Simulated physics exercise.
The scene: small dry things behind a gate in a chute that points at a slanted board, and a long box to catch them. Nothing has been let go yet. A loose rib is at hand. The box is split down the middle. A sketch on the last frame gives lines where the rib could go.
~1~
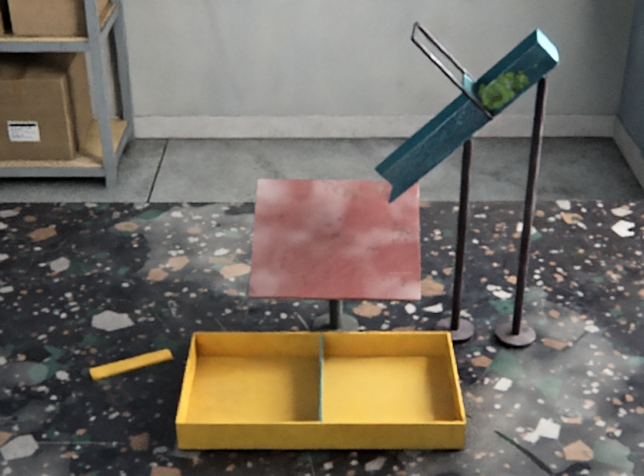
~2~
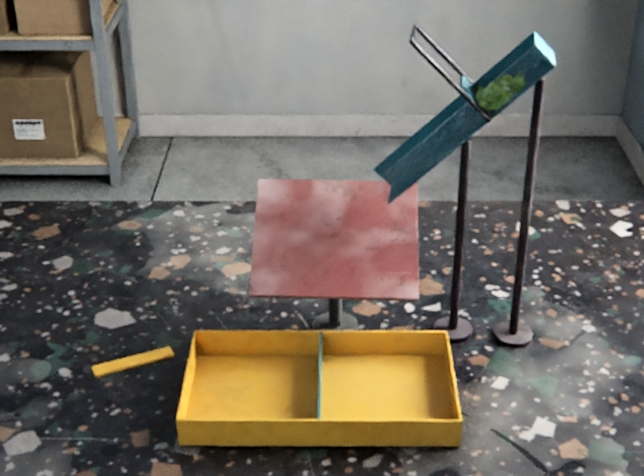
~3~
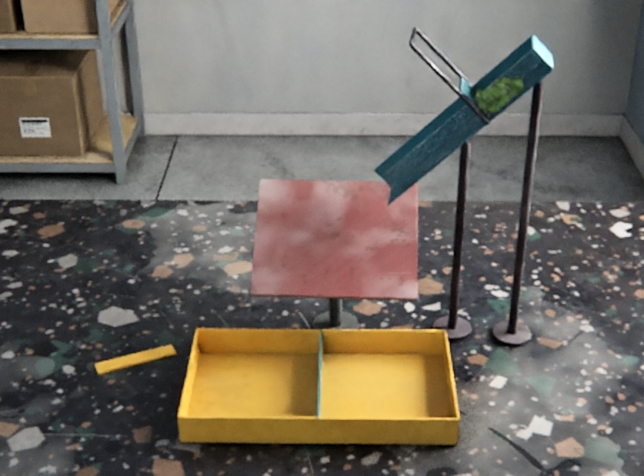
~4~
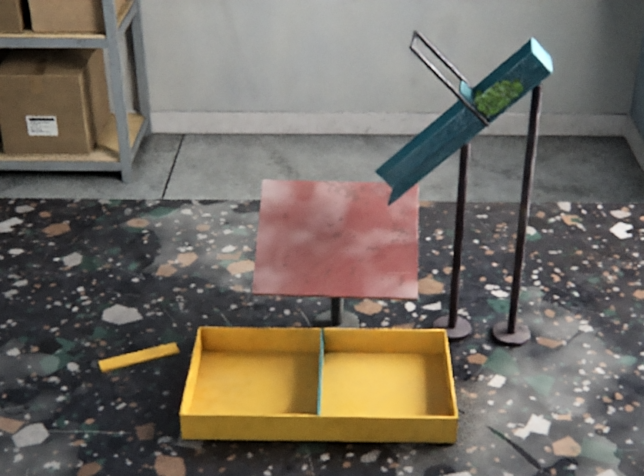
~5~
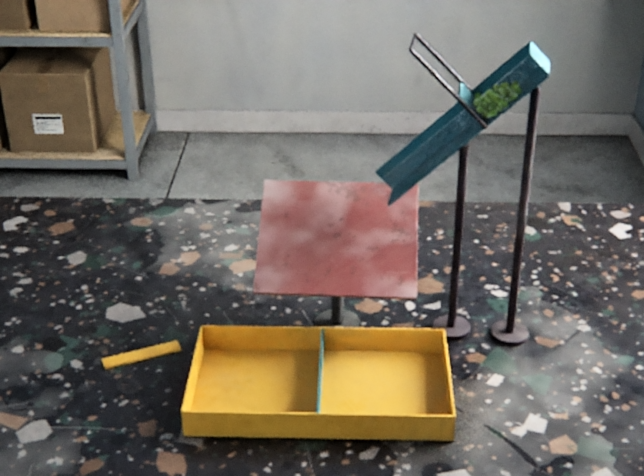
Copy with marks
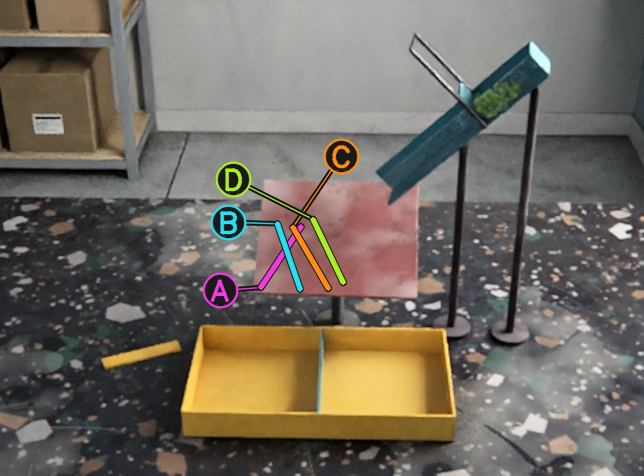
On a speckled terrazzo floor near a shelf of cardboard boxes, green peas sit behind a closed gate in a tilted blue chute above a slanted pink board and a divided yellow box; only the view shifts slightly.
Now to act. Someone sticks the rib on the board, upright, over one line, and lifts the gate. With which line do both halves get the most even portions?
Line B.
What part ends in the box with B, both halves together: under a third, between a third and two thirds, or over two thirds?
It is over two thirds.
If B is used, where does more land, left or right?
Left.
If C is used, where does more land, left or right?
Right.
On the marked copy, line A from (301, 226) to (260, 287); line B from (277, 223) to (300, 289); line C from (292, 227) to (328, 288); line D from (313, 219) to (343, 282).
For line A, of what is caught, almost all in the left half, about a tenth in the right.
For line B, of what is caught, roughly two thirds in the left half, roughly a third in the right.
For line C, of what is caught, about a tenth in the left half, almost all in the right.
For line D, of what is caught, about a tenth in the left half, the larger part in the right.
